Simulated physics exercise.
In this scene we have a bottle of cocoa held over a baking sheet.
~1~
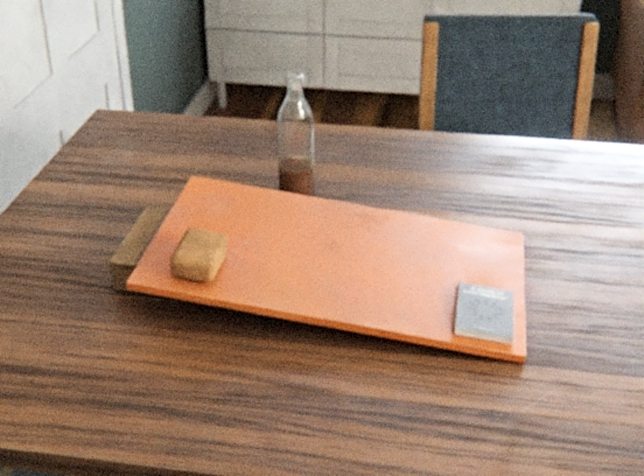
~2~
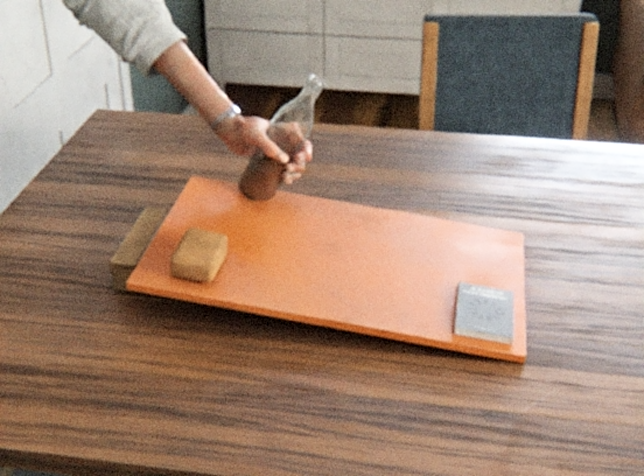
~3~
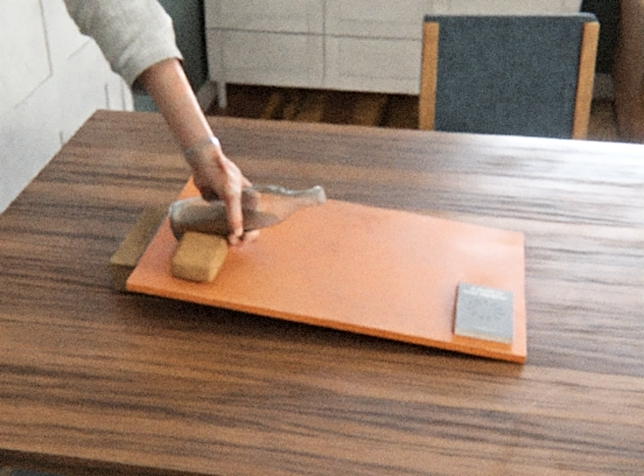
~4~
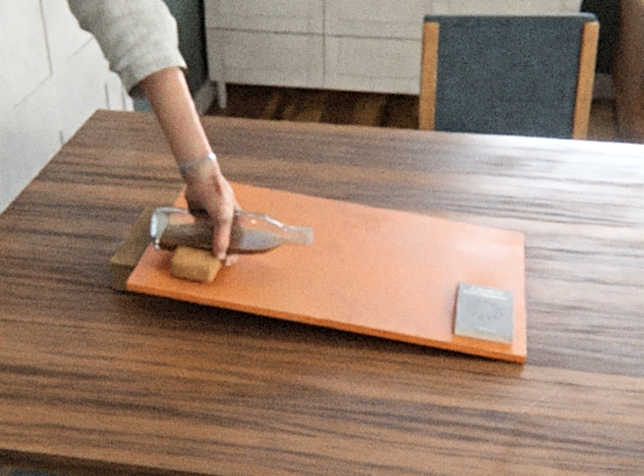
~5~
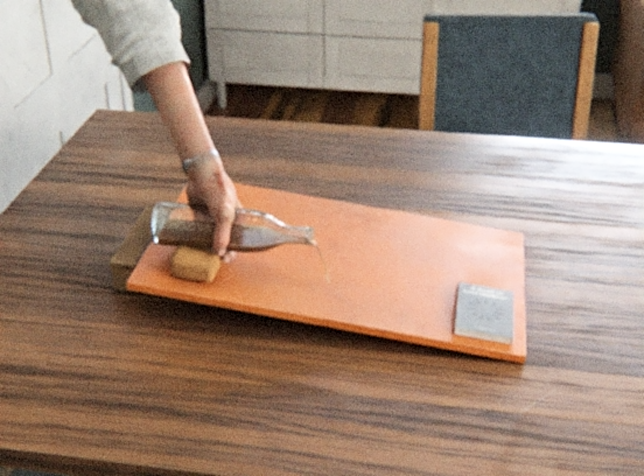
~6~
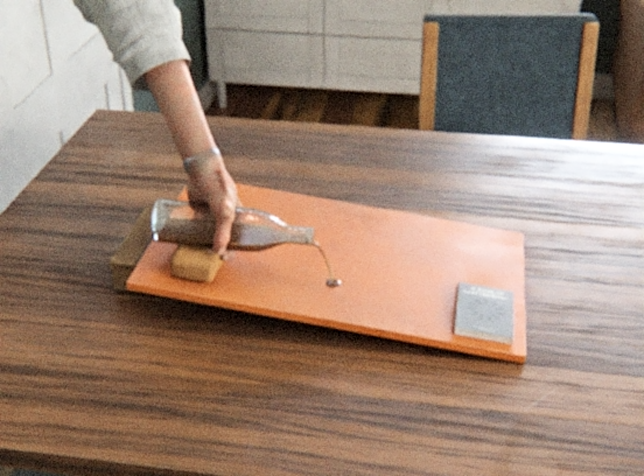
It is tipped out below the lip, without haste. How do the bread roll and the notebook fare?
Bread roll: Stays dry; notebook: Gets wet.
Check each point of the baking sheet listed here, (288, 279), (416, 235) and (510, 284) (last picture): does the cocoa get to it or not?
Lab note - spot 1: No contact; spot 2: No contact; spot 3: Contact.
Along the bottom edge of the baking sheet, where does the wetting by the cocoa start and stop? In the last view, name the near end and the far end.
Near point (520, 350), far point (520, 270).
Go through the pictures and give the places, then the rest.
The first frame shows the baking sheet slopes down to the right; bottle (296, 134) about a quarter full; bread roll (200, 255); notebook (485, 312).
The second frame shows bottle (286, 136) tipped 30° with all of its load; bread roll (200, 255).
The third frame shows bottle (251, 209) tipped 75° with all of its load; notebook (485, 312).
The fourth frame shows the baking sheet slopes down to the right; bottle (236, 233) tipped 90° with all of its load; bread roll (200, 255).
The fifth frame shows the first of it lands; bottle (237, 230) tipped 90° with all of its load; notebook (485, 312).
The sixth frame shows the first of it lands; bottle (237, 229) tipped 90° with all of its load; bread roll (200, 255); notebook (485, 312).
Soon after, it runs down to the right; the bread roll is dry; the notebook is dry.
Later, it runs down to the right and off the end; the bread roll is dry; the notebook is wet.
In the end, it runs down to the right and off the end; the bread roll is dry; the notebook is wet.
